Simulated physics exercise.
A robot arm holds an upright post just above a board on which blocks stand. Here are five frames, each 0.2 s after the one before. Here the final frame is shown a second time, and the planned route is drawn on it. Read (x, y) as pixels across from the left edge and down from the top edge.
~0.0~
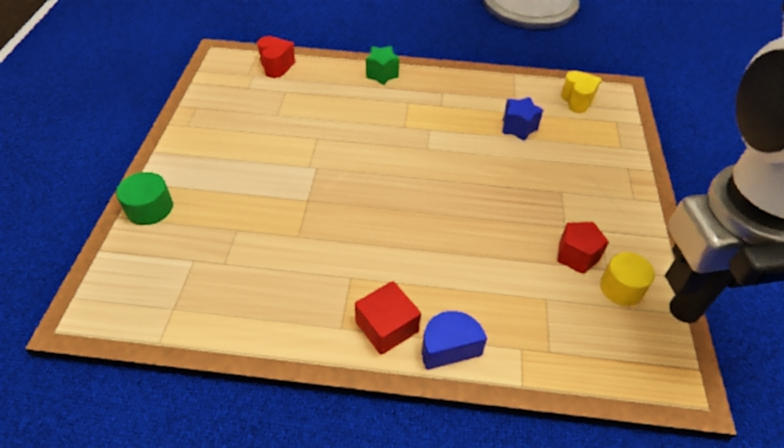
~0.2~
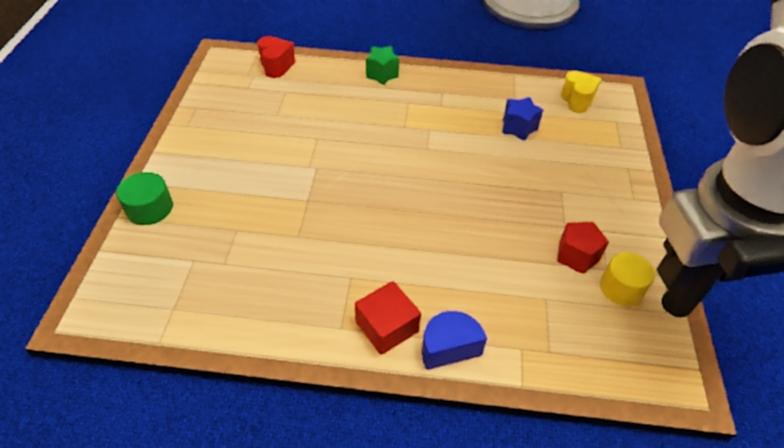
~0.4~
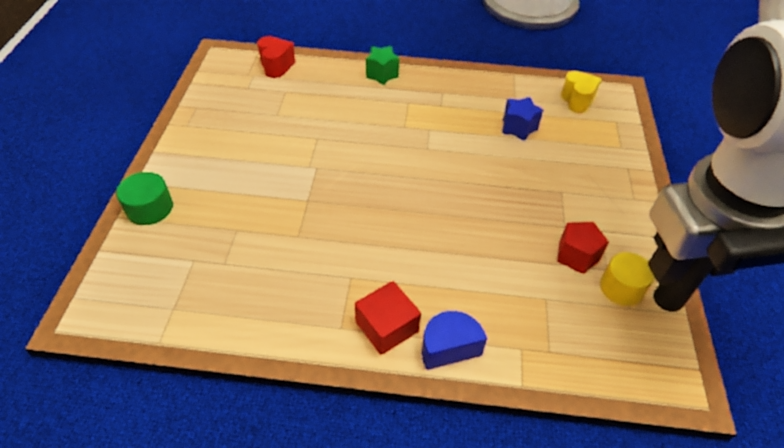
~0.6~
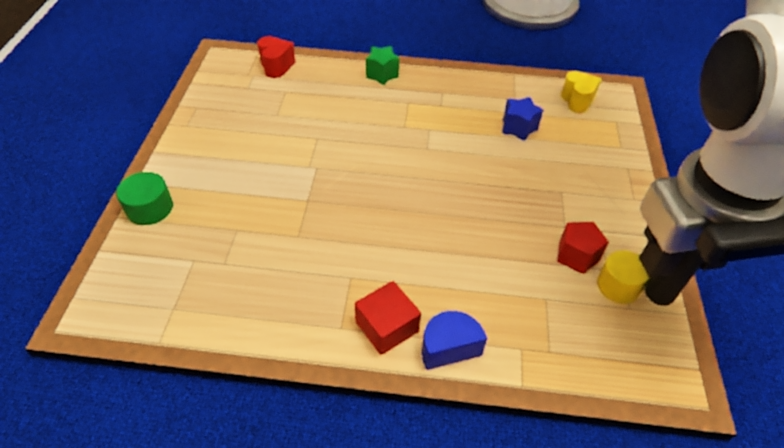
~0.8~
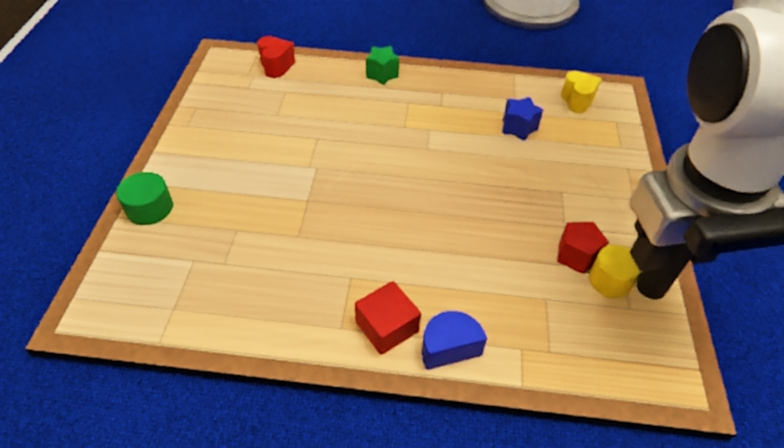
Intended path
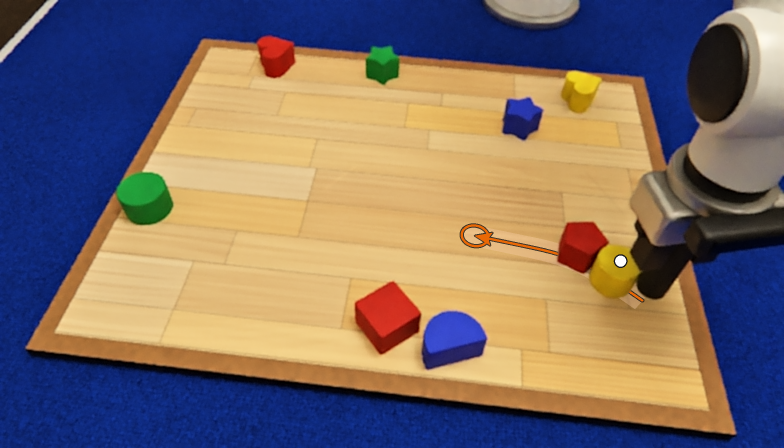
A light wooden board with a brown rim lies on a blue surface, viewed from above at an angle by a still camera. Red, green, blue and yellow blocks are scattered across it, with a black-tipped robot arm at the right edge. The arm slides its post slightly left, meets the yellow round block and nudges it a little left toward the red pentagonal block.
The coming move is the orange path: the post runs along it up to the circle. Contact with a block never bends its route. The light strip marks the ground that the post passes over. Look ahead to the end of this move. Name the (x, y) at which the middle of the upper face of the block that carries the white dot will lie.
I'd place it at (489, 192), taking the centre of its top.
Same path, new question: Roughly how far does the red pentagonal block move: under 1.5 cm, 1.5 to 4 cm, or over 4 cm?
It will fall in the top band, over 4 cm.
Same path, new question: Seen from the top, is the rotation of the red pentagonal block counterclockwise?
I believe not.
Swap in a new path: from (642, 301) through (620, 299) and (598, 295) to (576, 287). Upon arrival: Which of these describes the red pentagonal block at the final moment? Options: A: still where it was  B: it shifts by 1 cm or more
B.
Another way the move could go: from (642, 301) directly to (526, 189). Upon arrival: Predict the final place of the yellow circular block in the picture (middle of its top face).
Pixel (504, 178).
The line goes from (642, 301) via (561, 255), ending at (475, 236); the dot is on the yellow circular block.
What follows on the original path. One third of the way, post at (594, 254); red pentagonal block at (537, 203); yellow circular block at (568, 227).
Two thirds of the way, post at (534, 235); red pentagonal block at (506, 175), turned 15° clockwise; yellow circular block at (519, 203).
At the end, post at (478, 223); red pentagonal block at (502, 166), turned 40° clockwise; yellow circular block at (489, 192).
